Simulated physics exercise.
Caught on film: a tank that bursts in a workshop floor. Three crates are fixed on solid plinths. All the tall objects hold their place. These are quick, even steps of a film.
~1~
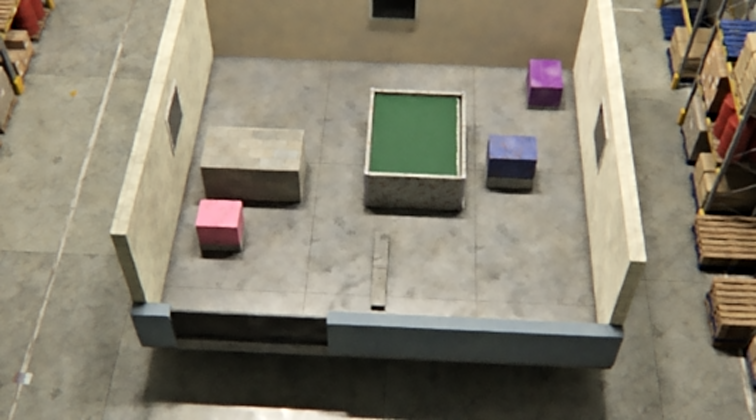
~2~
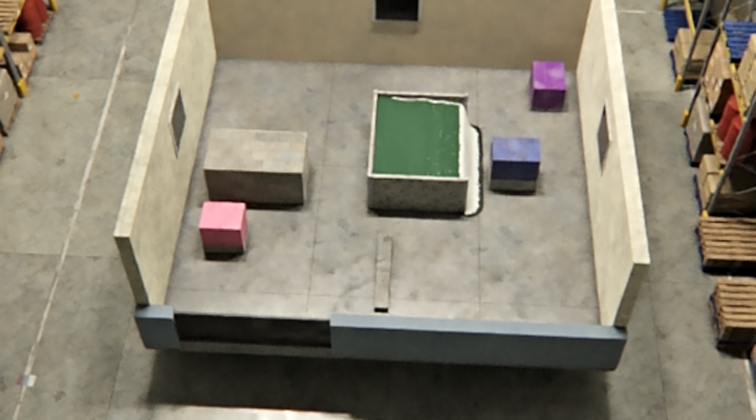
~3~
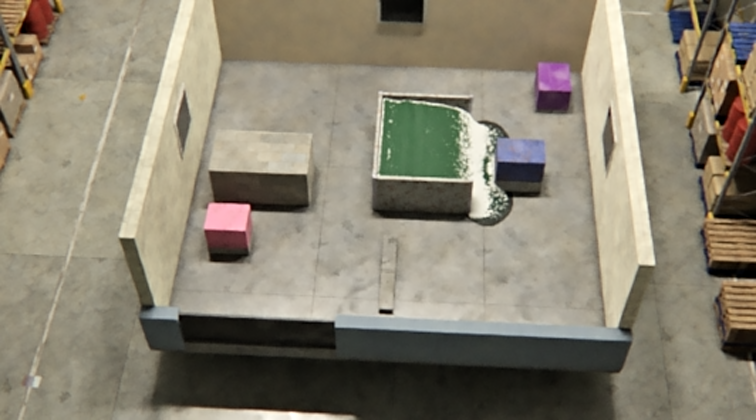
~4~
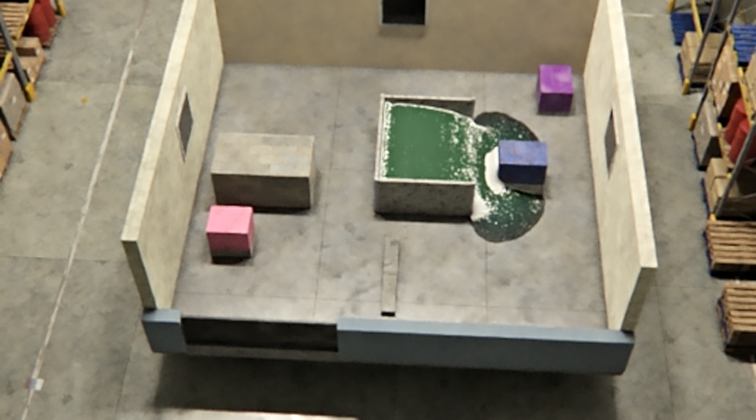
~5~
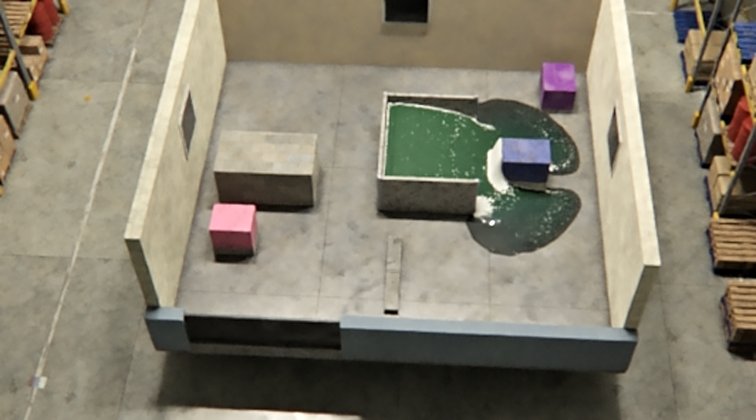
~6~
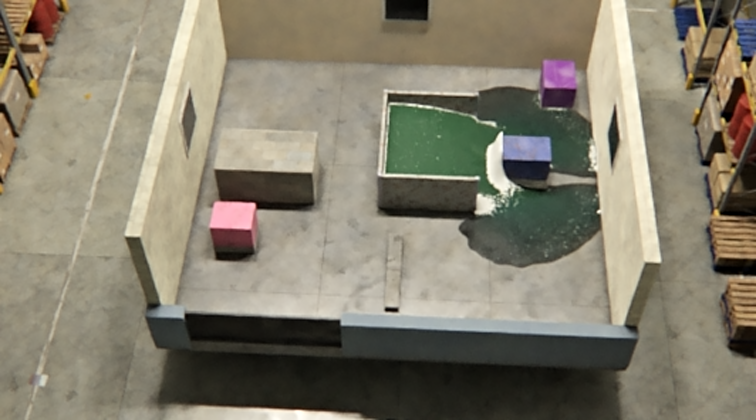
Green water bursts from the tank's right side and spreads around the blue block across the floor.
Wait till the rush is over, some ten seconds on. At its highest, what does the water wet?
In the end: The blue crate gets wet; the pink crate stays dry; the purple crate gets wet.
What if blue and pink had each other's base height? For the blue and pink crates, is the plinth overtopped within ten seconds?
My reading: Blue crate is soaked; pink crate remains dry.
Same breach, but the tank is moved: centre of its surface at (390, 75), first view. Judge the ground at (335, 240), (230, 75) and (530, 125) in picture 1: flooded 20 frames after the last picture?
One after the other: Free of water, dry, flooded.
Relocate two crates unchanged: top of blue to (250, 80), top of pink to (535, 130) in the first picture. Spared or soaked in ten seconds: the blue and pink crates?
One by one: Blue stays dry; pink gets wet.
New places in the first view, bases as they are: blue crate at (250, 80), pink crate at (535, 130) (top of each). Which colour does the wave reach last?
Last comes the blue-painted one.
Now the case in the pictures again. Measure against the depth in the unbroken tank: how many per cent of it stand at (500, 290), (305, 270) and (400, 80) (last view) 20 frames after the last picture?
In turn 10, 0 and 4 in a hundred.
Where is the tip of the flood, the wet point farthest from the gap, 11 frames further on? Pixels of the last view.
I would point to (613, 348).
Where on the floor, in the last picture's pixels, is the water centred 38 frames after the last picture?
I would point to (453, 194).
A moment on, water covers 25 % of the floor; the blue crate water round its plinth, the pink crate not reached, the purple crate water round its plinth.
Next, water covers 35 % of the floor; the blue crate water round its plinth, the pink crate not reached, the purple crate water round its plinth.
Then, water covers 50 % of the floor; the blue crate water round its plinth, the pink crate not reached, the purple crate water round its plinth.
Later, water covers 85 % of the floor; the blue crate water round its plinth, the pink crate water round its plinth, the purple crate water round its plinth.
In the end, water covers 100 % of the floor; the blue crate was topped, the pink crate stayed above the water, the purple crate was topped.
